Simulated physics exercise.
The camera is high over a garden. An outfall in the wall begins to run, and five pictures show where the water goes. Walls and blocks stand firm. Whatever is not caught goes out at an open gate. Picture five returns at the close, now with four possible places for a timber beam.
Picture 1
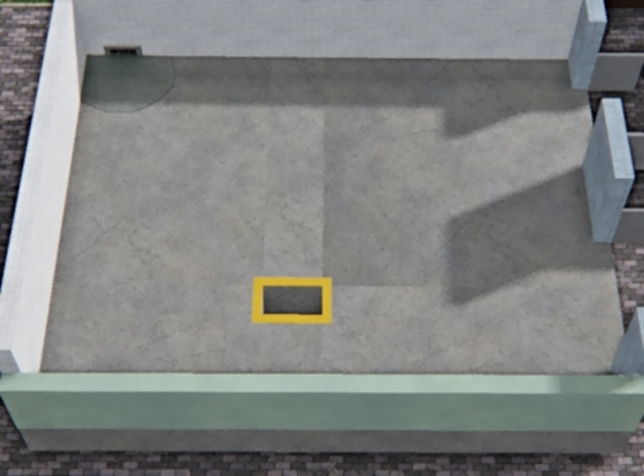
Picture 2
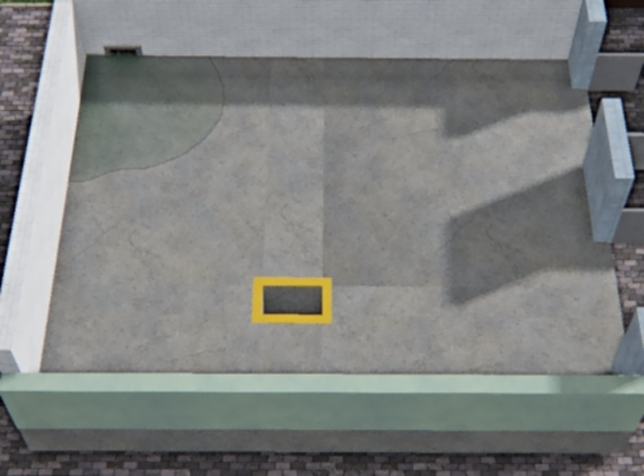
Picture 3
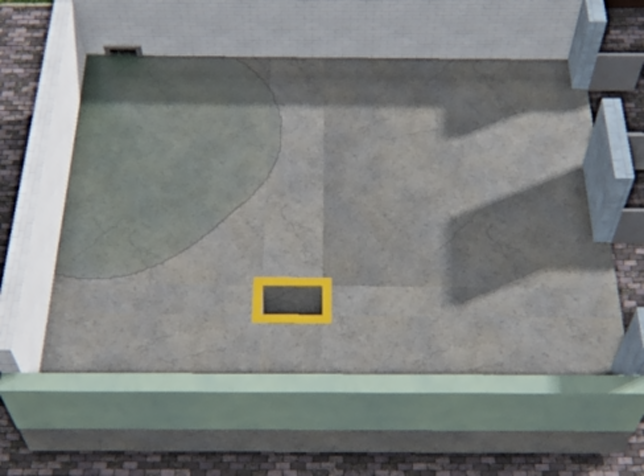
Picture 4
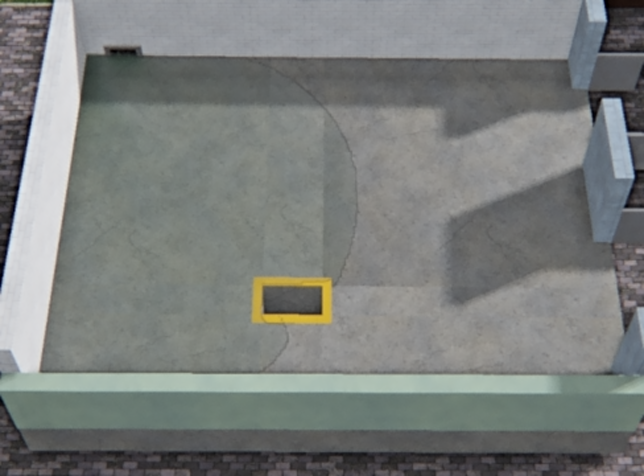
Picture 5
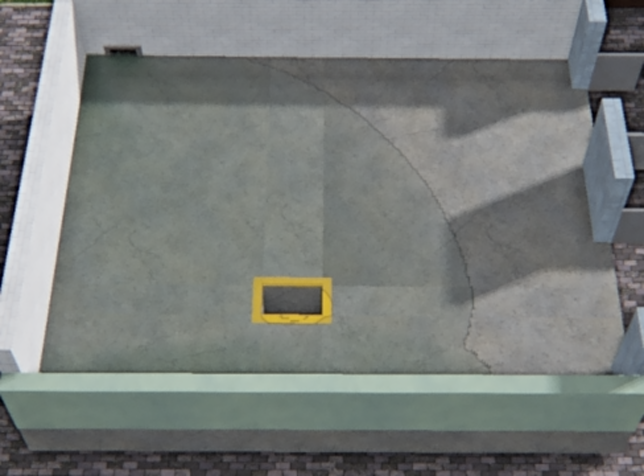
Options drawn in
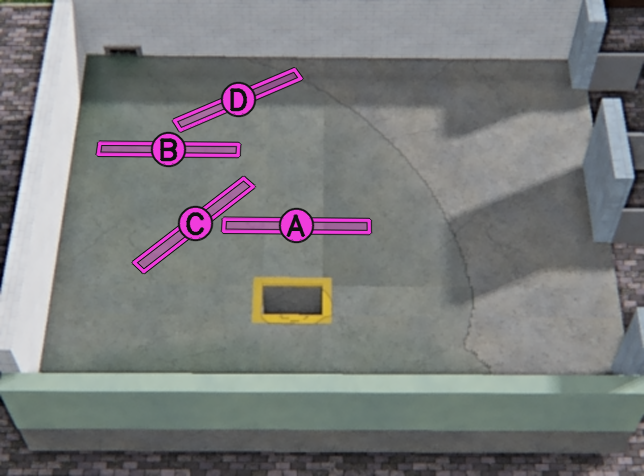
In the video, seen from high above, a thin sheet of greenish water spreads from an opening at the upper left across a walled grey floor, surrounding the yellow-framed drain and extending past it toward the right.
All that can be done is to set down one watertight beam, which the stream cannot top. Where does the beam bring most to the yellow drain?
D works best here.
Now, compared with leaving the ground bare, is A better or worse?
Worse.
On the marked copy, A from (224, 225) to (369, 226); B from (99, 148) to (238, 149); C from (139, 266) to (248, 182); D from (177, 125) to (297, 74).
If A is chosen, about 12 % of the stream goes into the yellow drain, about 87 % out by the gates.
If B is chosen, about 12 % of the stream goes into the yellow drain, about 88 % out by the gates.
If C is chosen, about 14 % of the stream goes into the yellow drain, about 85 % out by the gates.
If D is chosen, about 21 % of the stream goes into the yellow drain, about 78 % out by the gates.
